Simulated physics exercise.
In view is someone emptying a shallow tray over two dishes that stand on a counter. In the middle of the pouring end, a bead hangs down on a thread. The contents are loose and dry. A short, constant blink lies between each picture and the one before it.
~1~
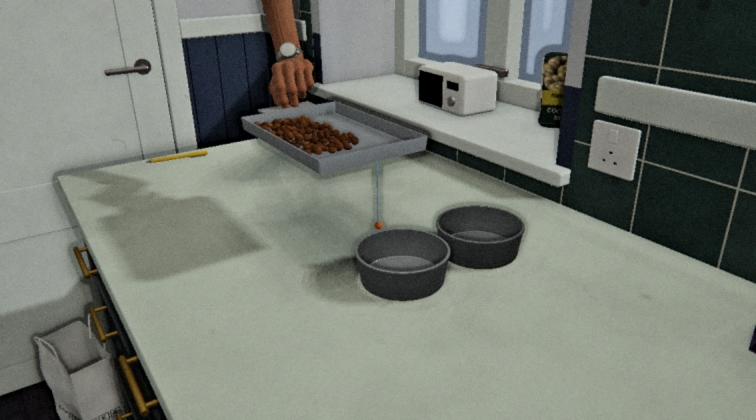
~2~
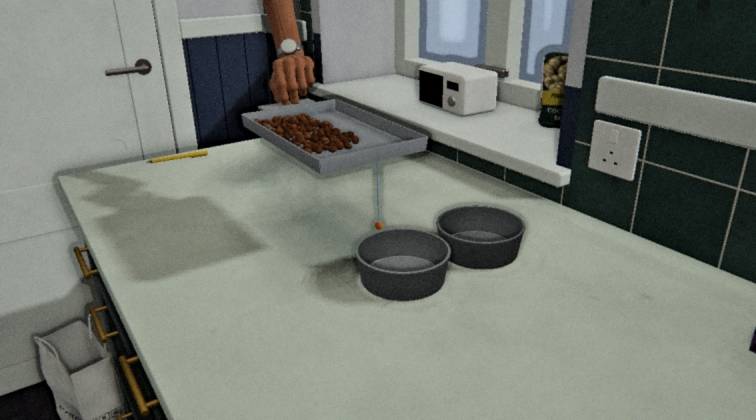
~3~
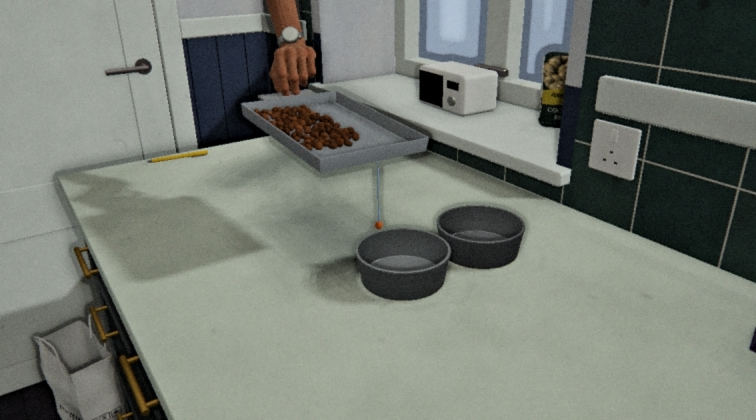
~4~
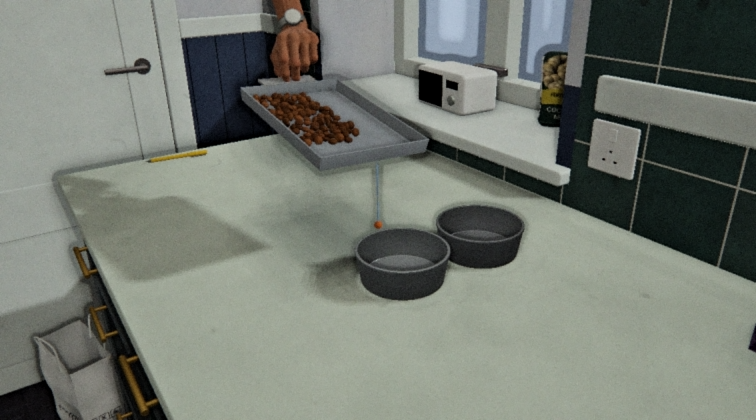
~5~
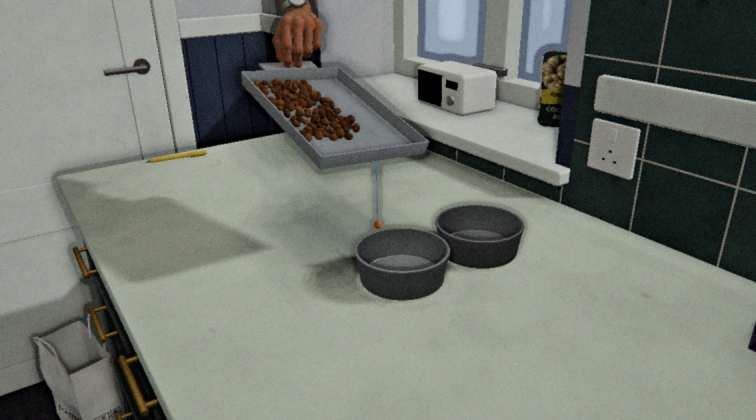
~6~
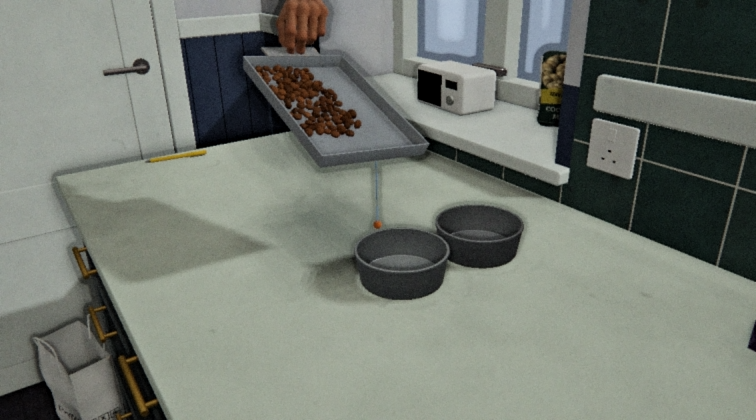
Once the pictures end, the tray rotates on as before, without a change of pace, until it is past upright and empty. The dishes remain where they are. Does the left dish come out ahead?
Yes.
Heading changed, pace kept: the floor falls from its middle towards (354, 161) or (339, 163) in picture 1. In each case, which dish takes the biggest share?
Try 1: The left-side dish; try 2: The left-side dish.
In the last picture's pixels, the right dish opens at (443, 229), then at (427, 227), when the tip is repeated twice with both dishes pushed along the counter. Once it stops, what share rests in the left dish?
You'd get near 20 per cent and afterwards near 10 per cent.
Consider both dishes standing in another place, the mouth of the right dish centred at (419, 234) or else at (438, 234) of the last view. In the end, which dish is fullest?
Results - the dish on the right side first, the dish on the right side second.
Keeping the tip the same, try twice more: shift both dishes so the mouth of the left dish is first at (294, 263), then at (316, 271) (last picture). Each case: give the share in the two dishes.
The first yields 40 per cent and the second 70 per cent.
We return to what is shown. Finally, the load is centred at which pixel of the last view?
Around (422, 264).
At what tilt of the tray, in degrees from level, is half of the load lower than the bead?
Somewhere around 105 degrees.
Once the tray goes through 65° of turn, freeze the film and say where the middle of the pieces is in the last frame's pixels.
I'd put it at about (393, 145).
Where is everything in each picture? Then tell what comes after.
In the first picture, corners of the pouring end at (320, 160) and (425, 136), level; middle of the load at (302, 133), bits of dog kibble; left dish at (431, 280); right dish at (510, 250); bead on its thread at (378, 226).
In the second picture, corners of the pouring end at (320, 159) and (426, 137), level; middle of the load at (302, 131).
In the third picture, corners of the pouring end at (321, 158) and (427, 137), tipped barely, lowest at the right corner; middle of the load at (302, 124).
In the fourth picture, corners of the pouring end at (321, 157) and (427, 139), tipped a little, lowest at the right corner; middle of the load at (302, 114).
In the fifth picture, corners of the pouring end at (322, 156) and (427, 141), tipped clearly, lowest at the right corner; middle of the load at (302, 105).
In the sixth picture, corners of the pouring end at (323, 155) and (427, 143), tipped clearly, lowest at the right corner; middle of the load at (304, 96); left dish at (430, 279); right dish at (509, 249).
Soon after the last picture, tray tipped steeply; most on the tray; a small part in the air.
A little later, tray tipped past a quarter turn; about half on the tray; about a quarter in the left dish; a small part in the right dish; a small part outside both; a small part in the air.
Later still, tray tipped past a quarter turn; about half in the left dish; about a quarter in the right dish; about a quarter outside both.
At rest, tray tipped past a quarter turn; about half in the left dish; about a quarter in the right dish; about a quarter outside both.
